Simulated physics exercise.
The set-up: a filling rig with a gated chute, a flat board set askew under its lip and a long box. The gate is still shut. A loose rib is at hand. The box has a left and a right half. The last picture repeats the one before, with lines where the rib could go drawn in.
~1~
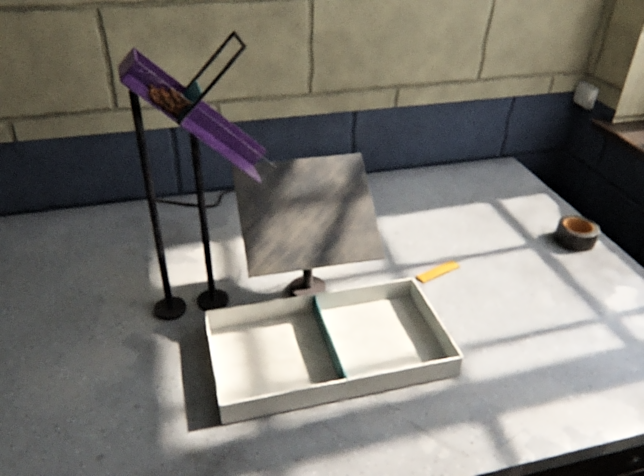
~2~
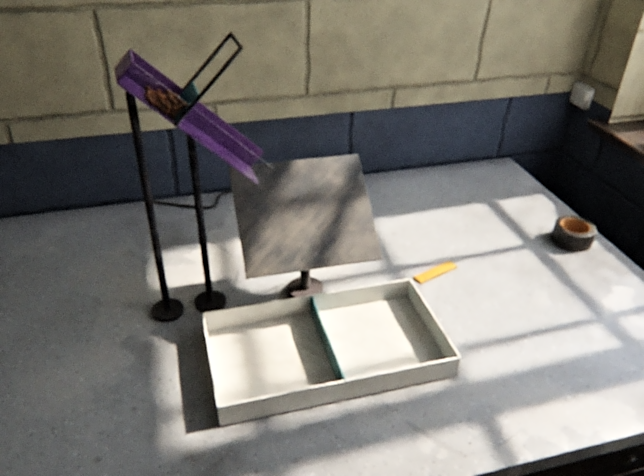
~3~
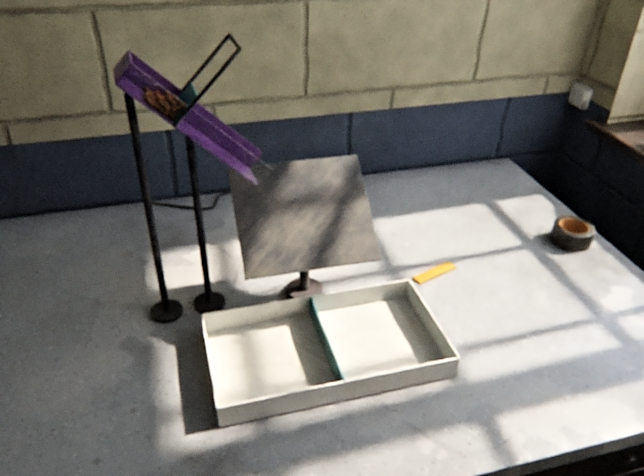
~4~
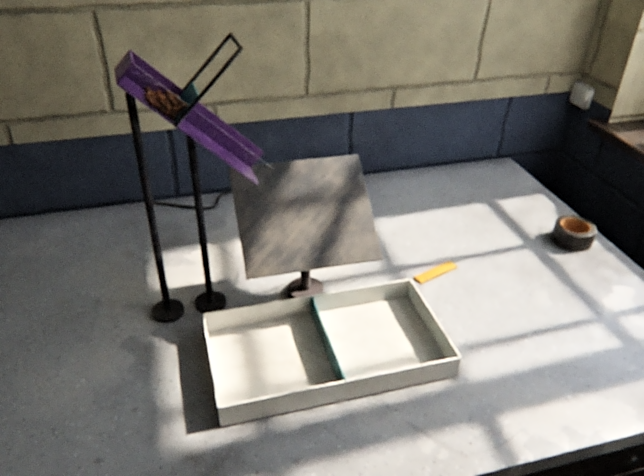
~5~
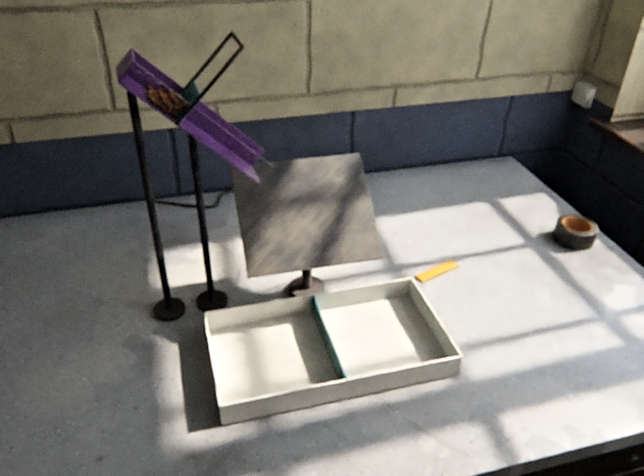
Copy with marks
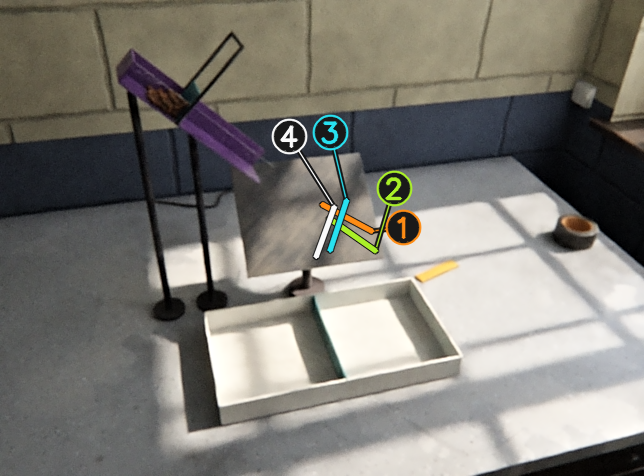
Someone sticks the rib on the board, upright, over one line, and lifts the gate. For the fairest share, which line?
It is 3.
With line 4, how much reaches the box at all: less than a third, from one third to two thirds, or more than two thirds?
It is more than two thirds.
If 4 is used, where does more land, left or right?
More lands on the left.
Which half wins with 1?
The right half.
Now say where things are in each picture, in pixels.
Load behind the gate at (171, 101), cereal balls; lip of the chute at (257, 174), sloping fairly steeply, in the first picture.
Middle of the board at (305, 213), tilted fairly steeply; middle of its low edge at (316, 268); of its high edge at (295, 160), in the second picture.
Front corners of the box at (218, 407) and (460, 357); front end of its middle wall at (345, 381); gate still shut at (191, 93), in the third picture.
Middle of the load at (168, 103); lip at (254, 176), in the fourth picture.
Middle of the load at (169, 102); lip at (255, 175), in the fifth picture.
On the marked copy, line 1 from (322, 204) to (371, 231); line 2 from (329, 218) to (375, 250); line 3 from (346, 200) to (330, 250); line 4 from (334, 207) to (316, 256).
Choosing 1, of what is caught, a small part in the left half, nearly all in the right.
Choosing 2, of what is caught, a small part in the left half, nearly all in the right.
Choosing 3, of what is caught, about half in the left half, about half in the right.
Choosing 4, of what is caught, most in the left half, a small part in the right.
